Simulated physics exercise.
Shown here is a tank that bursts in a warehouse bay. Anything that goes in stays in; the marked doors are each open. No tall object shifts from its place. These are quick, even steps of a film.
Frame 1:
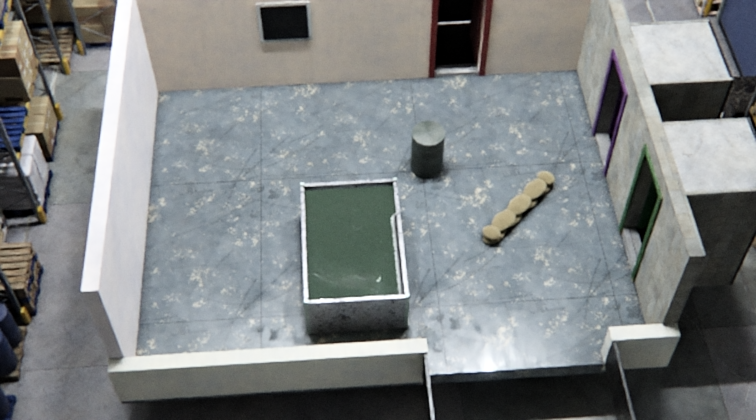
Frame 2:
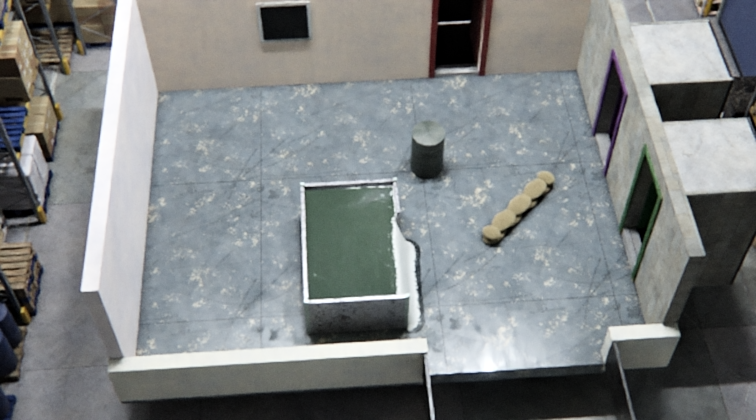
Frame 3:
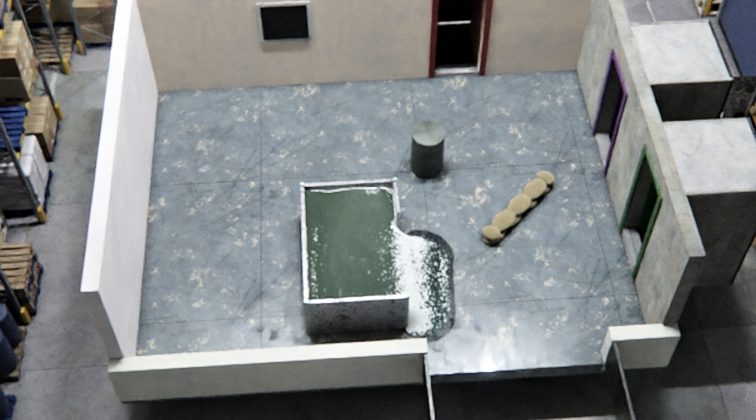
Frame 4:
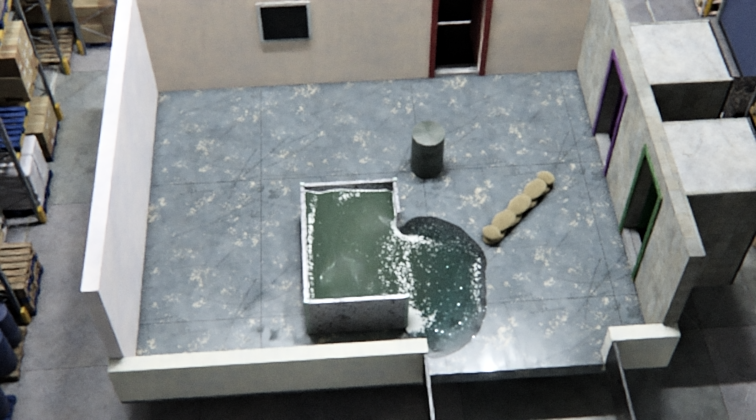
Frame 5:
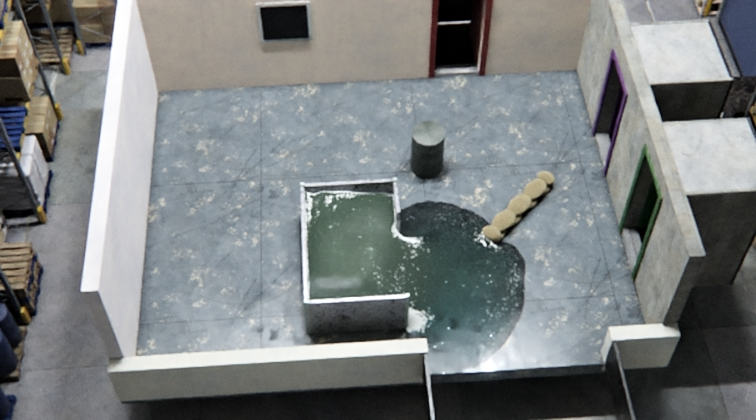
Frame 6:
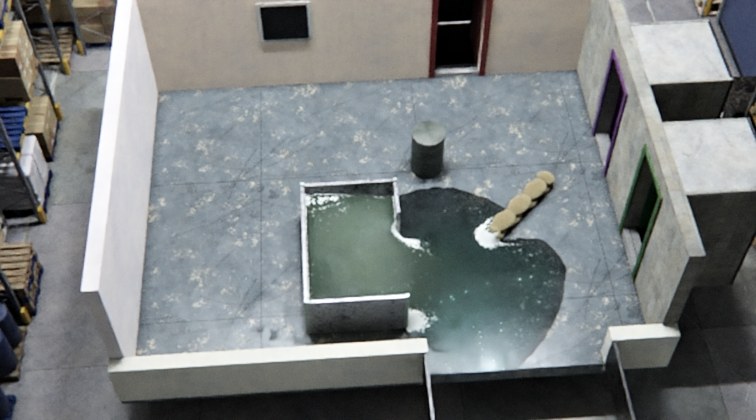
The clip shows a rectangular tank of dark green water in a walled warehouse bay; water pours from its right side and spreads across the floor, reaching the row of sandbags while the nearby cylinder stays in place.
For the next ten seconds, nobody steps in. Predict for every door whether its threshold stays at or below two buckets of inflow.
In the end red door: Up to two buckets, purple door: Up to two buckets, green door: Above two buckets.
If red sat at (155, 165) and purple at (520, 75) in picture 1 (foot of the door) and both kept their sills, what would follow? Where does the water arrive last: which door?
The red-painted one, I'd say.
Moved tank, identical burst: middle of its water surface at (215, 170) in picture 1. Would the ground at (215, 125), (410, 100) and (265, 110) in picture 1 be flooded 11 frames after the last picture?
Bone-dry, soaked, bone-dry.
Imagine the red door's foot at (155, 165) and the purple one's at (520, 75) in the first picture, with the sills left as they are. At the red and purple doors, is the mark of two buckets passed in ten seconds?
In that case the red door stays inside the limit and the purple door exceeds the limit.
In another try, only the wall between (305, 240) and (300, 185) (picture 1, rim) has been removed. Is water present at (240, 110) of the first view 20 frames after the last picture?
There: Flooded.
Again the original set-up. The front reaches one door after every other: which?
The door marked red.
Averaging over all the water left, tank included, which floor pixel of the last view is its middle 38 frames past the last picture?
Close to (495, 207).
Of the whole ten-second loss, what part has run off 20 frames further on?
Approximately 55 in a hundred, I think.
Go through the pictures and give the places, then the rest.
Still water in the water tank at (353, 241), in the first picture.
Water pours out at (400, 273) and has run to (410, 330), in the second picture.
The front is at (436, 335), out from the gap at (400, 275), in the third picture.
Water pours out at (400, 276) and has run to (477, 250), in the fourth picture.
The front is at (515, 253), out from the gap at (400, 277), in the fifth picture.
The front is at (559, 265), out from the gap at (400, 277), in the sixth picture.
A moment on, water covers 25 % of the floor; the red door not reached, the purple door not reached, the green door over two buckets in.
Next, water covers 30 % of the floor; the red door not reached, the purple door wet at the sill, nothing in, the green door far over two buckets in.
Then, water covers 40 % of the floor; the red door not reached, the purple door wet at the sill, nothing in, the green door far over two buckets in.
Later, water covers 45 % of the floor; the red door under two buckets in, the purple door under two buckets in, the green door far over two buckets in.
In the end, water covers 75 % of the floor; the red door under two buckets in, the purple door under two buckets in, the green door far over two buckets in.
